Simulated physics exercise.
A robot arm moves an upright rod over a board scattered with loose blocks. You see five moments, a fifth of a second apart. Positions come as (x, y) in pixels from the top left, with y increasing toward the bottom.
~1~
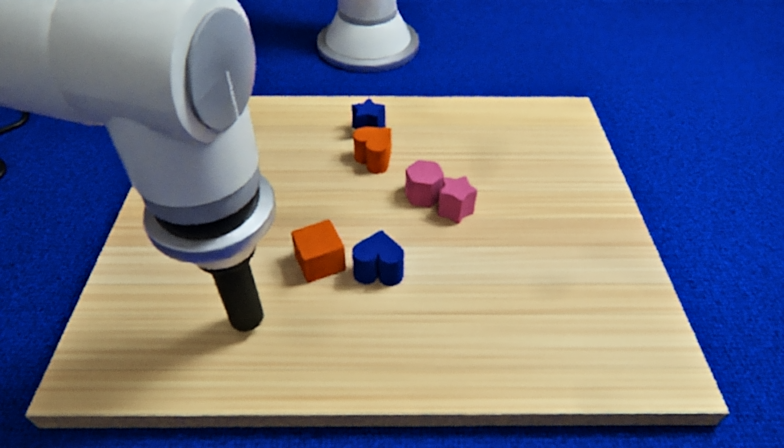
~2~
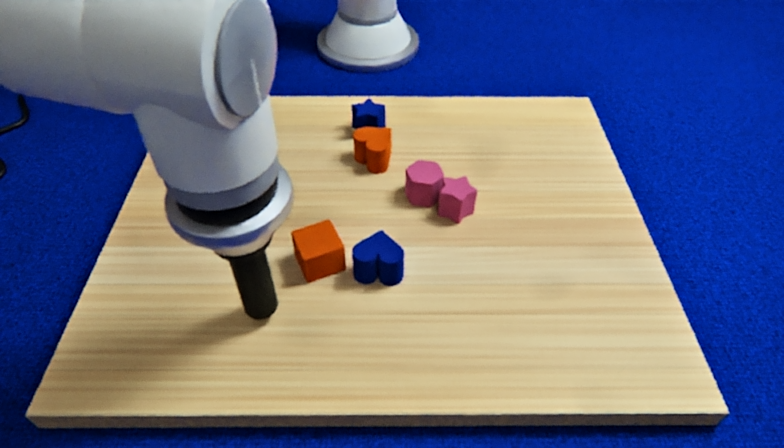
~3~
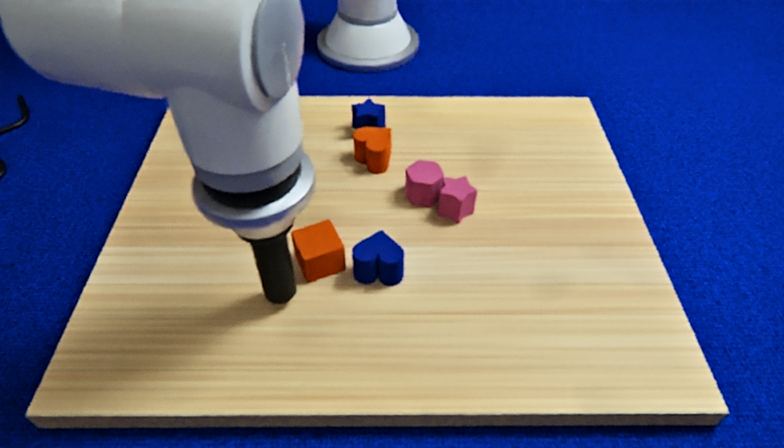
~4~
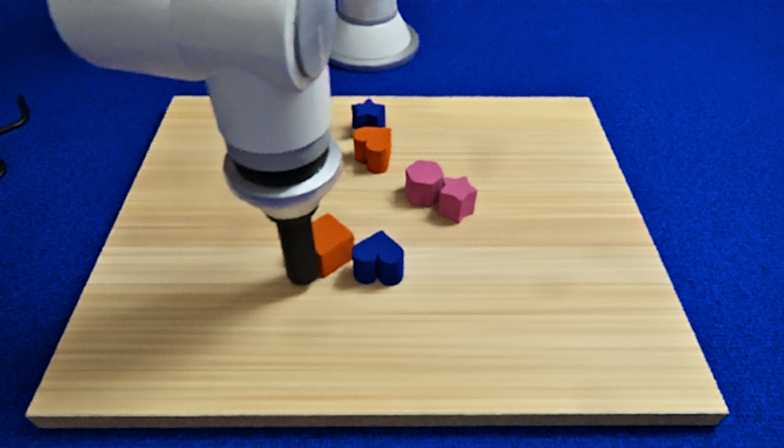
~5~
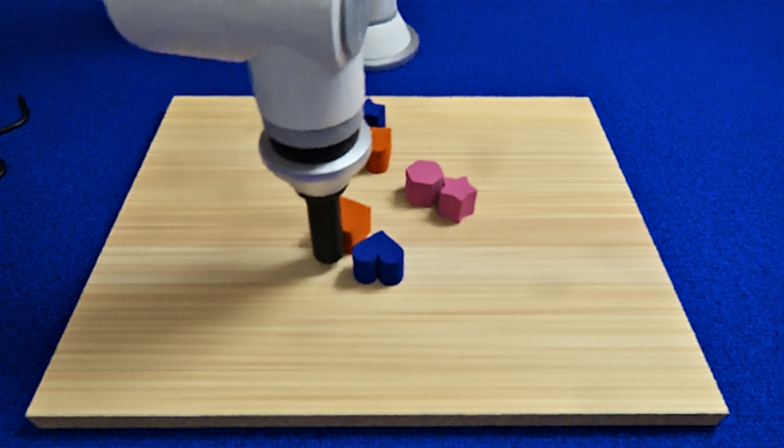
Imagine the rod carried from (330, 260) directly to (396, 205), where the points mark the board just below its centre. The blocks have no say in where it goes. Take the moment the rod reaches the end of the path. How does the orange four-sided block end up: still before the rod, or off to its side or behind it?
Final position: To the side or behind.
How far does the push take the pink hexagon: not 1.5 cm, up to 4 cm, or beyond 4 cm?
Displaced less than 1.5 cm.
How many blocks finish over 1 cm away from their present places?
I predict one.
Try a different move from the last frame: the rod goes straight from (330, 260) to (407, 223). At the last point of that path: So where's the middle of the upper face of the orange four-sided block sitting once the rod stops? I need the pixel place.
The middle of the upper face of the orange four-sided block will lie at about (362, 191) in the picture.
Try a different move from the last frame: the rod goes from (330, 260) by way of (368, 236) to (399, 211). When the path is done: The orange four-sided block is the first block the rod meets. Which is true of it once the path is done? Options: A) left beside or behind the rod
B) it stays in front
I'll go with A - left beside or behind the rod.
On the path given first. One third of the way, rod (354, 233); orange four-sided block (360, 193), turned 25° anticlockwise.
Two thirds of the way, rod (376, 215); orange four-sided block (368, 176), turned 50° anticlockwise.
At the end, rod (396, 198); orange four-sided block (368, 169), turned 70° anticlockwise; pink hexagon still.
